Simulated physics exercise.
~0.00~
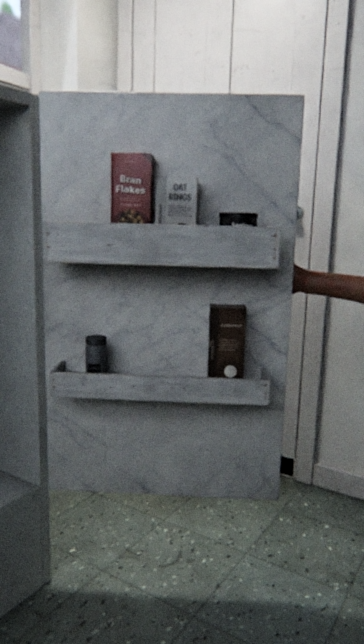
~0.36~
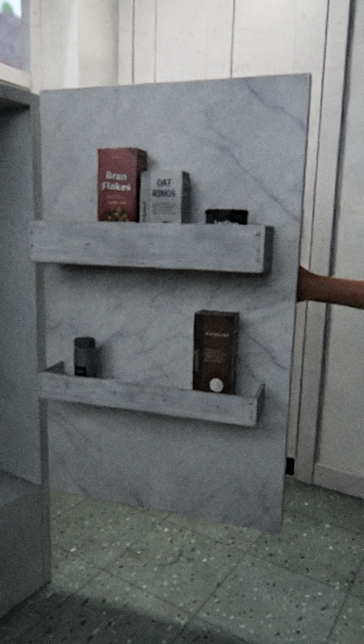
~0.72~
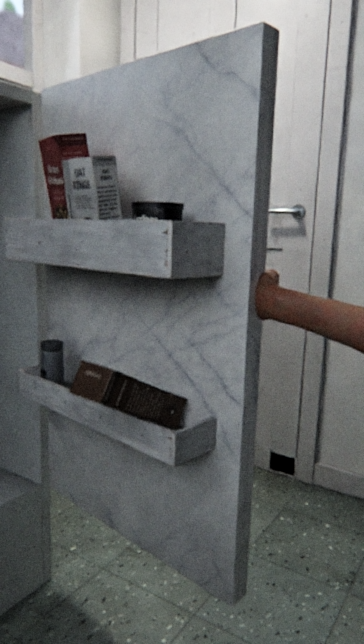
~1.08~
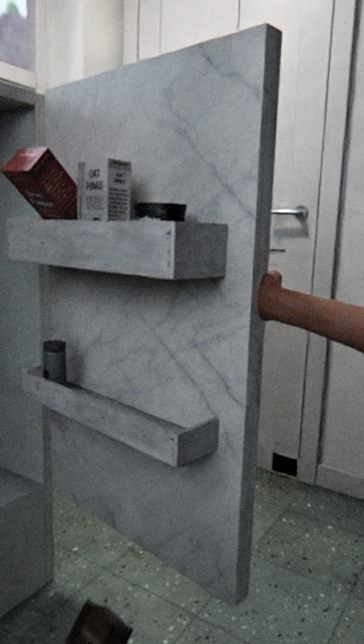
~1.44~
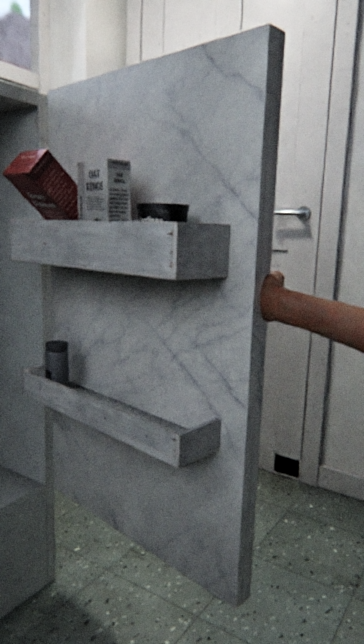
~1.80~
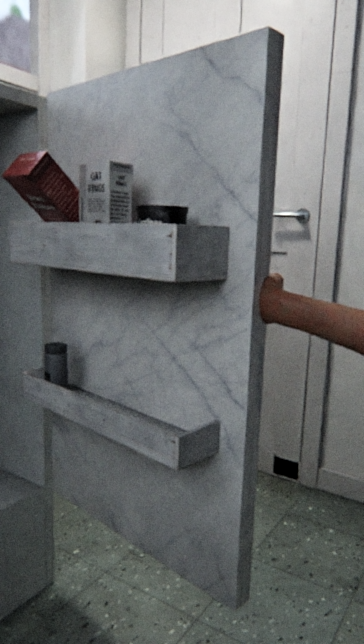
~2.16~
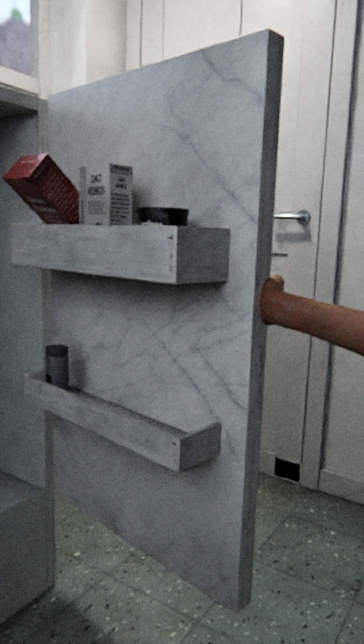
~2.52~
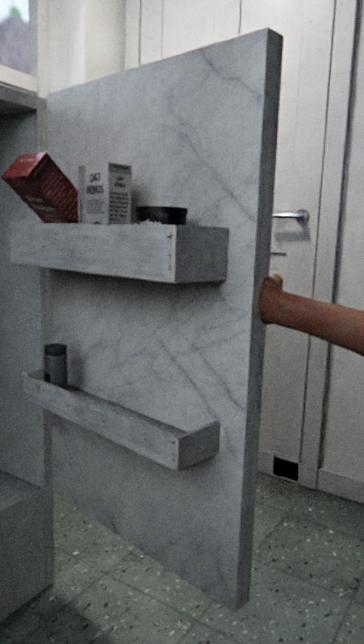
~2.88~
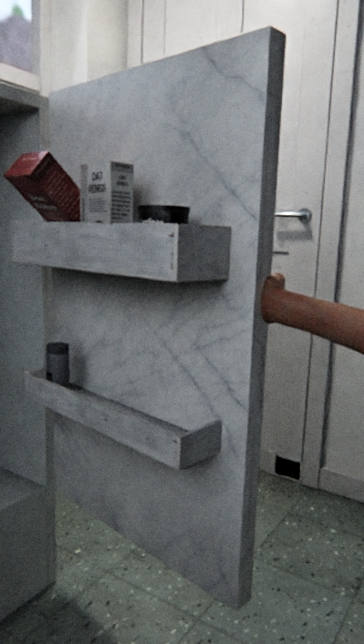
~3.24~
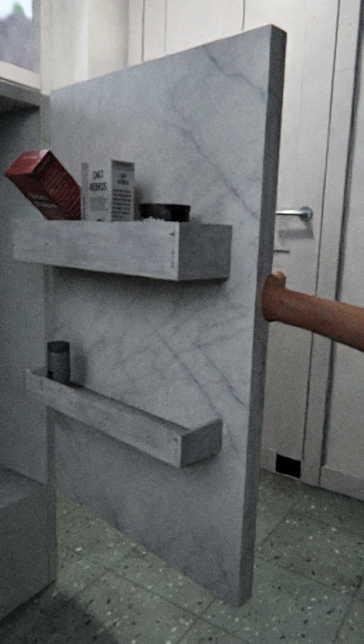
A grey marbled pantry door swings towards the viewer, held at its right edge by a hand reaching in from the right, in a kitchen with a speckled green floor. Its upper rack holds a red carton, a white carton and a black tin, and the lower one a grey shaker and a brown carton. As the door turns and stops, the brown carton tips onto its side, then drops off the rack towards the floor. Above, the red carton topples left and rests leaning, while the white carton tilts slightly and settles upright. The tin and shaker stay racked.
